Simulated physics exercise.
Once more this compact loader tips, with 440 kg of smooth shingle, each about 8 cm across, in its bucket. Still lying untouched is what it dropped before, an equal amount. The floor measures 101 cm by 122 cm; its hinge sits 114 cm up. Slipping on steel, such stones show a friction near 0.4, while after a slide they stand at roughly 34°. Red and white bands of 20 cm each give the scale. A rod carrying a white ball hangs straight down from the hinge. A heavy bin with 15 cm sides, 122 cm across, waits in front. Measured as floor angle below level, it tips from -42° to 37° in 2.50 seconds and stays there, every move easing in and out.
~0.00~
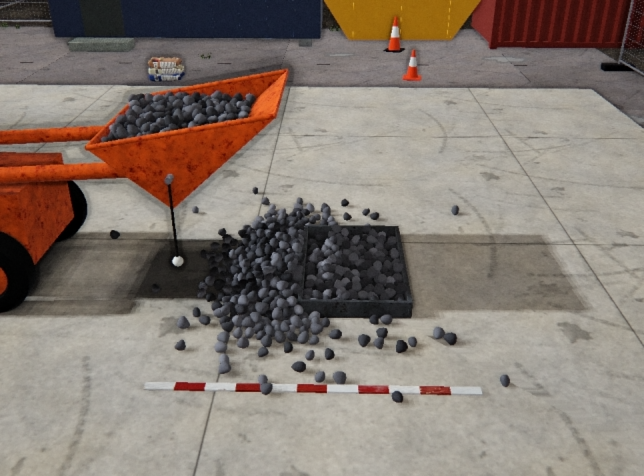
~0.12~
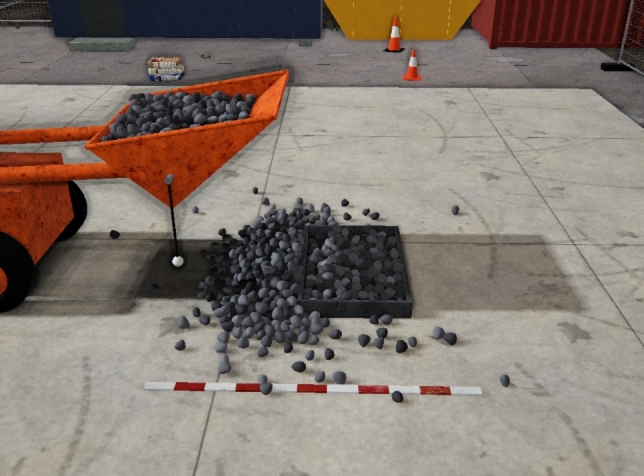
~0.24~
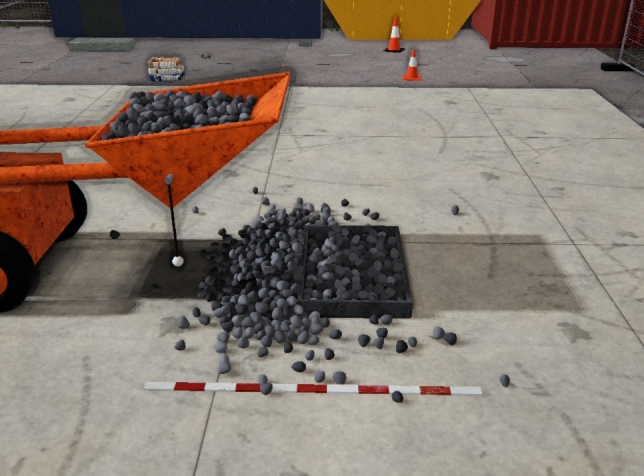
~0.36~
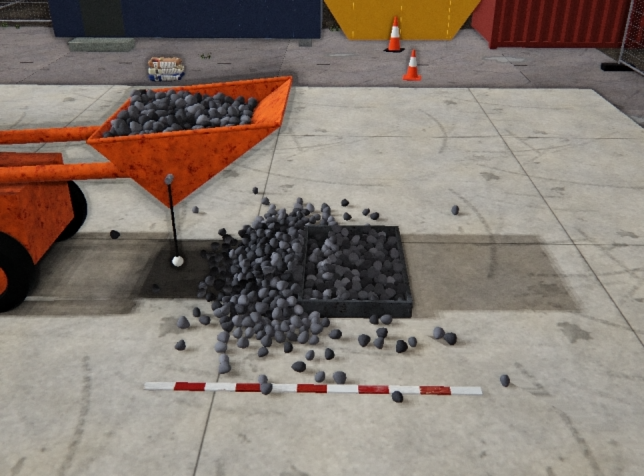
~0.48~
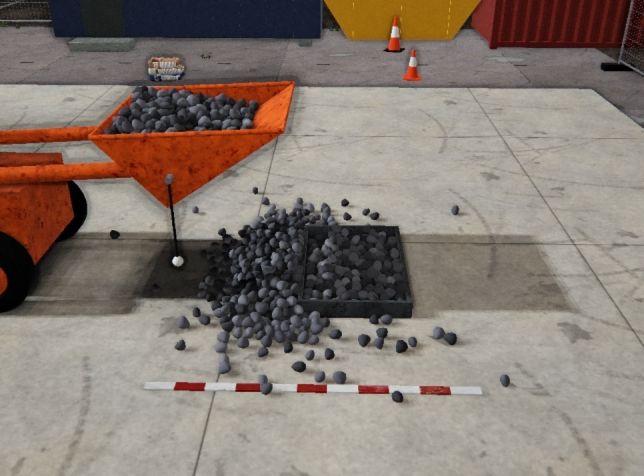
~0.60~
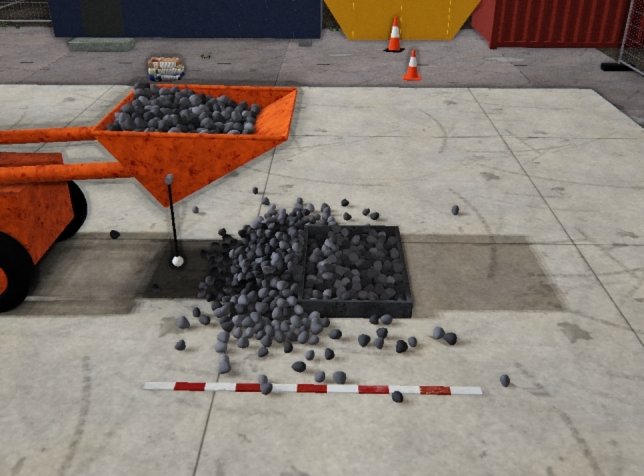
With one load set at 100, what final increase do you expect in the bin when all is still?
Close to 53 parts in a hundred.
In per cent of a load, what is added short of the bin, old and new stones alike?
25 % of a load.
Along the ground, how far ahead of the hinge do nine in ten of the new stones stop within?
About 150 centimetres ahead of it.
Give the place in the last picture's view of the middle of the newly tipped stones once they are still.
Near (328, 257).
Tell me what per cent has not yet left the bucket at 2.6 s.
15 %.
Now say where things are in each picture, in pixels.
In the first frame, the bucket is at -42°, its lip at (275, 116); the top of the load is at (182, 104). The earlier load is highest near (290, 247), 24 cm above ground level, 67 % short of the bin, 26 % in the bin, 8 % beside or beyond the bin.
In the second frame, the bucket is at -41°, its lip at (276, 117); the top of the load is at (182, 104); the stones move at 0.0 m/s on average.
In the third frame, the bucket is at -40°, its lip at (278, 120); the top of the load is at (167, 103); the stones move at 0.1 m/s on average.
In the fourth frame, the bucket is at -38°, its lip at (281, 124); the top of the load is at (162, 102); the stones move at 0.1 m/s on average.
In the fifth frame, the bucket is at -34°, its lip at (284, 131); the top of the load is at (151, 99); the stones move at 0.1 m/s on average.
In the sixth frame, lip at (287, 139), floor tilted -31°, highest stones at (150, 95); the stones move at 0.1 m/s on average.
After 1.9 s the floor is at 25°; in per cent of one load, 95 in the bucket, 72 short of the bin, 26 in the bin, 8 beside or beyond the bin; the foremost stones are at (429, 290).
After 2.6 s the floor is at 37°; in per cent of one load, 15 in the bucket, 95 short of the bin, 74 in the bin, 16 beside or beyond the bin; the foremost stones are at (432, 290).
After 3.0 s the floor is at 37°; in per cent of one load, 0 in the bucket, 93 short of the bin, 81 in the bin, 25 beside or beyond the bin; the foremost stones are at (442, 273).
After 5.6 s the floor is at 37°; in per cent of one load, 0 in the bucket, 91 short of the bin, 78 in the bin, 30 beside or beyond the bin; the foremost stones are at (455, 256). Net gain in the bin, 53.
